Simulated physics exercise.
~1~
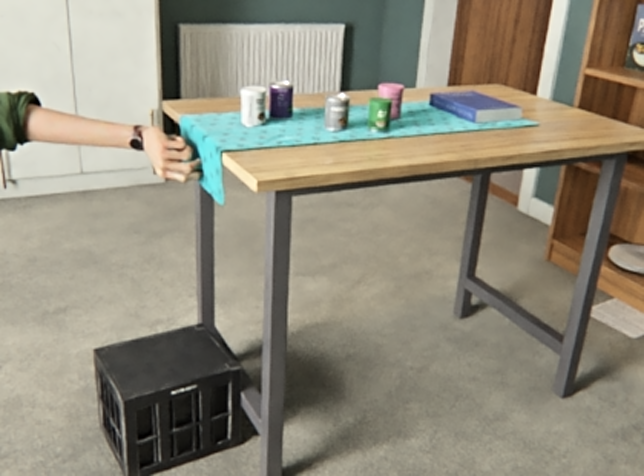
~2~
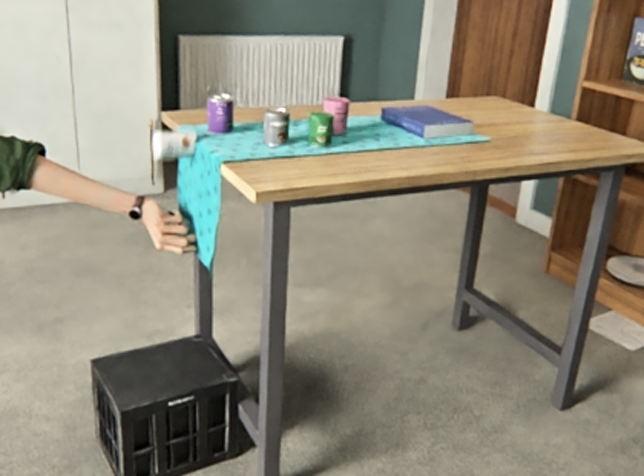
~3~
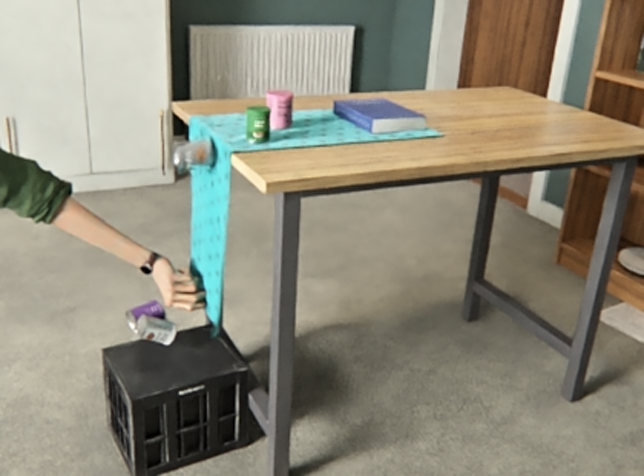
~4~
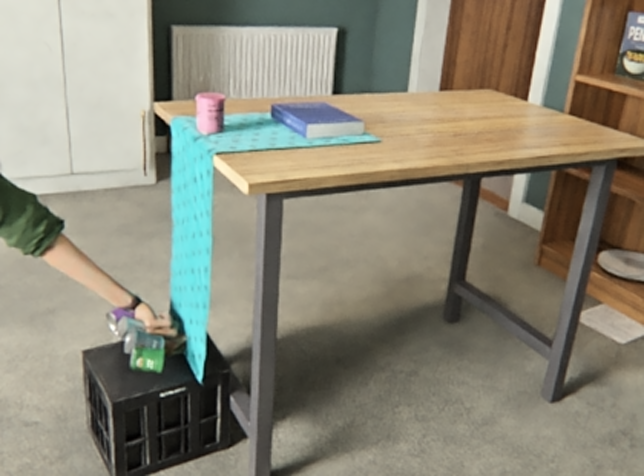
A hand pulls a turquoise cloth down off a table, dropping four cans onto a crate.
